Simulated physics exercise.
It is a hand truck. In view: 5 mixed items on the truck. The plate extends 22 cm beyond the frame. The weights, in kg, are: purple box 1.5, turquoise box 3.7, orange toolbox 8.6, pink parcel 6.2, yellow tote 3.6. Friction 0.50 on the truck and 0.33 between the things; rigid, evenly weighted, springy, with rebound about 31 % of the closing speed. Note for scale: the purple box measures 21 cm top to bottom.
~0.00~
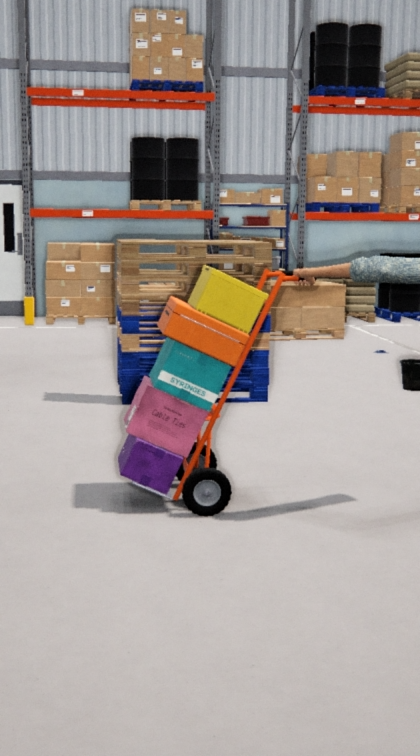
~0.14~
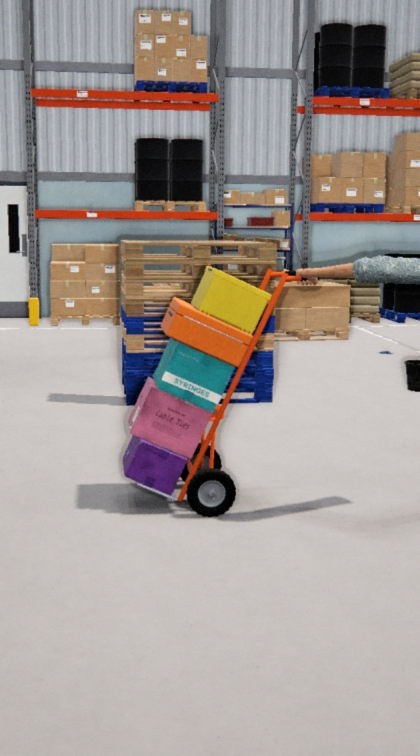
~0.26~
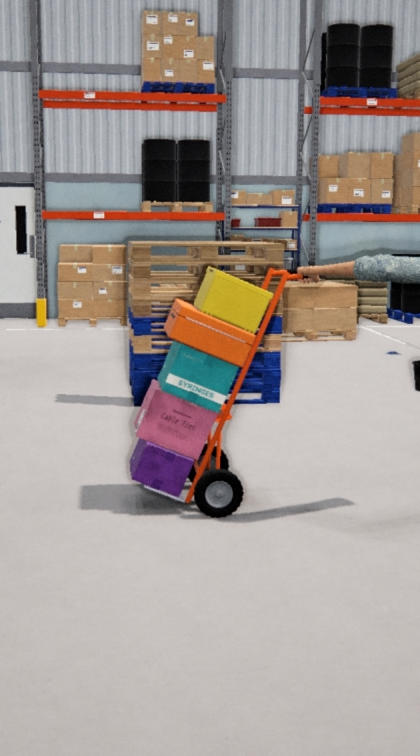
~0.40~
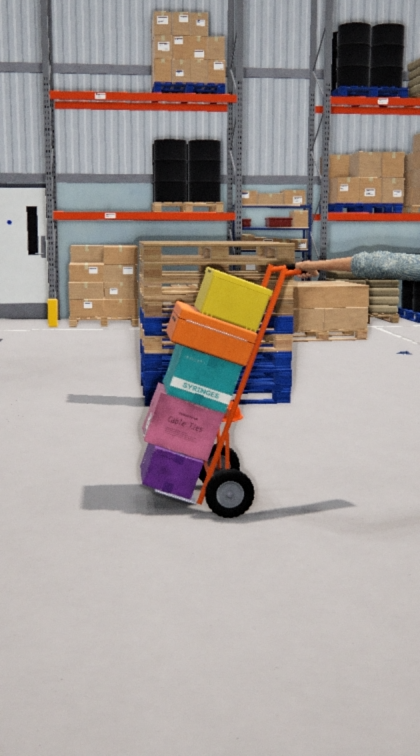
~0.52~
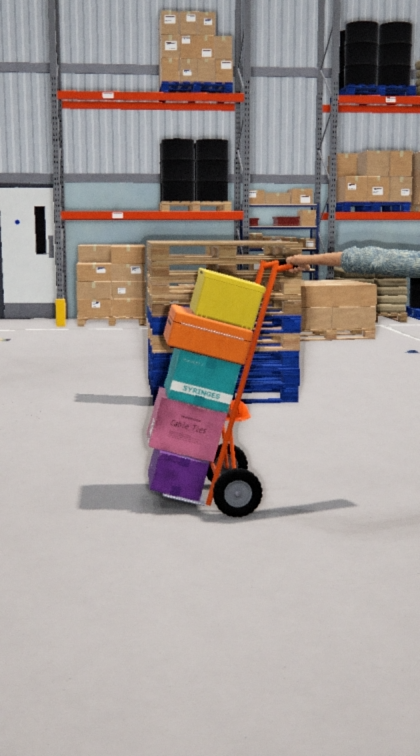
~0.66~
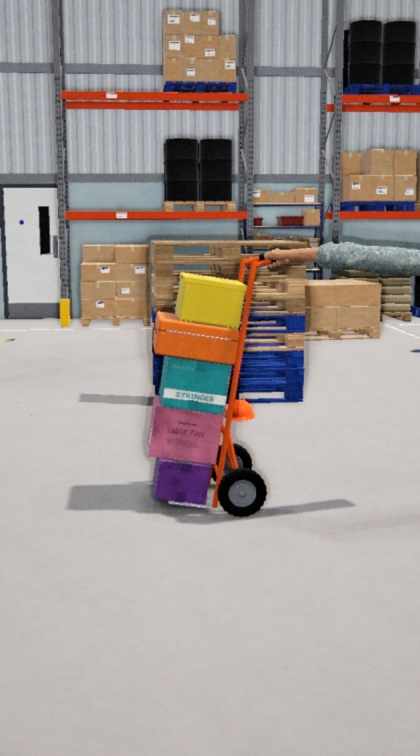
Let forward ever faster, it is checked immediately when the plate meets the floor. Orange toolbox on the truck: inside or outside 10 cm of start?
Looks like that one goes wandering.
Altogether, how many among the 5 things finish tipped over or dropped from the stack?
That makes 5.
After 1.26 s, truck upright; orange toolbox tipped 26° from how it sat near (100, 357); yellow tote tipped 26° from how it sat; turquoise box tipped 26° from how it sat.
After 1.66 s, truck upright; turquoise box, orange toolbox, pink parcel and yellow tote now dropped from the stack; purple box on its side.
At rest (2.5 s), dropped from the stack, turquoise box, orange toolbox, pink parcel and yellow tote; tipped over on the truck, purple box.
